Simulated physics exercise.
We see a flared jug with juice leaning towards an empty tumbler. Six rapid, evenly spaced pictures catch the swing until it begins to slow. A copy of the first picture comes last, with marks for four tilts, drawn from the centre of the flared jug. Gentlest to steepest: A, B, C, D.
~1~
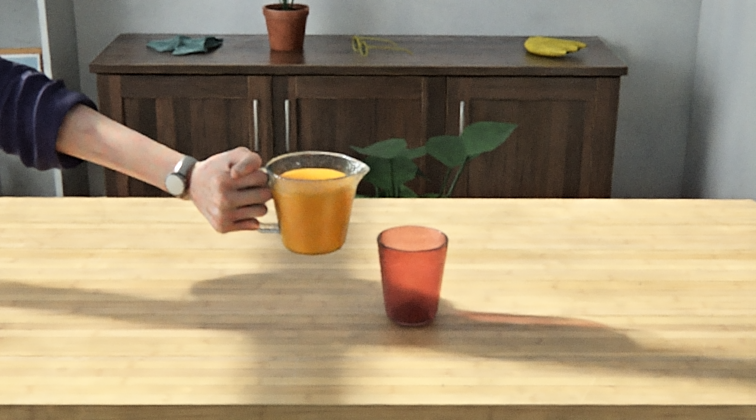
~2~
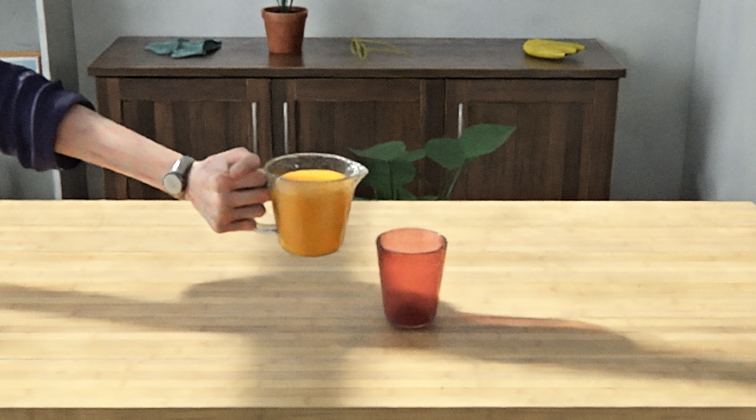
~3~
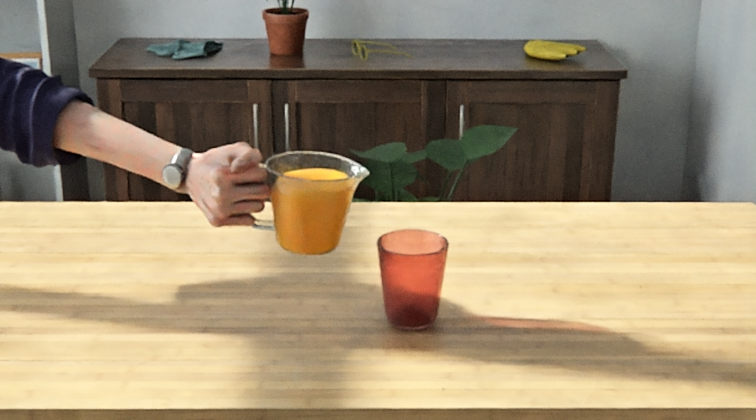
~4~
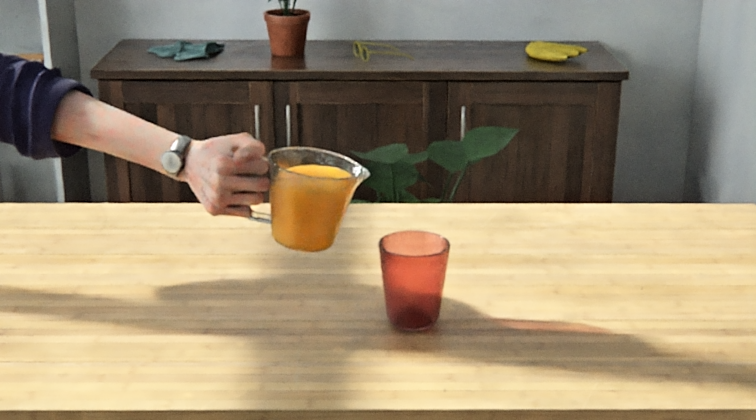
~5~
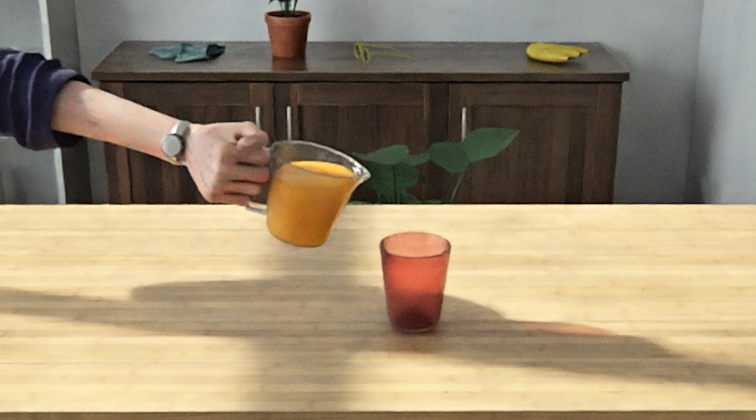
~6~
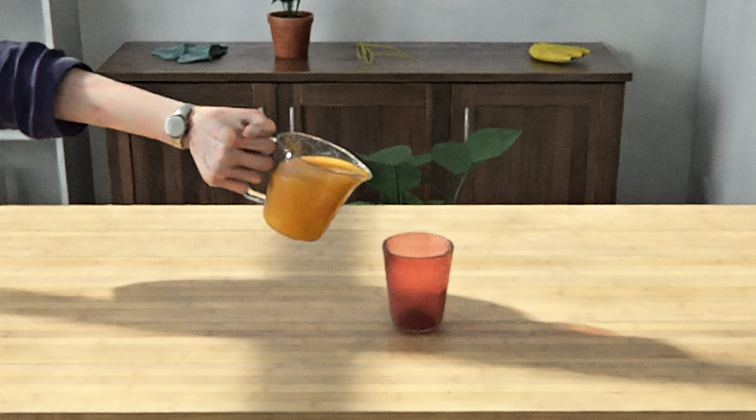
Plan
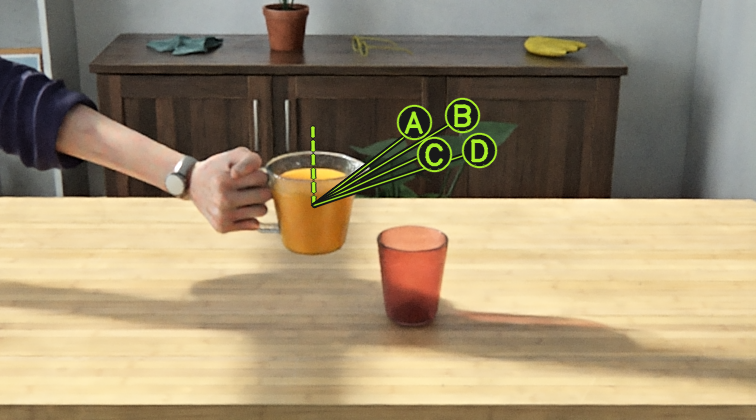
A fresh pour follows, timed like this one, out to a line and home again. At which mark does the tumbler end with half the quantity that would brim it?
I would pick mark A.
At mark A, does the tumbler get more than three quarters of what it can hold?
No.
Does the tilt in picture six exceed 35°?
No, it does not.
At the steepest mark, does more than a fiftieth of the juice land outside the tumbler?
Yes.
On the marked copy, A at (403, 137); B at (448, 125); C at (416, 158); D at (462, 155).
Choosing A, the tumbler ends with about 49 % of what it can hold.
Choosing B, the tumbler ends with about 60 % of what it can hold; 3 % of the juice is spilt.
Choosing C, the tumbler ends with about 62 % of what it can hold; 14 % of the juice is spilt.
Choosing D, the tumbler ends with about 60 % of what it can hold; 26 % of the juice is spilt.
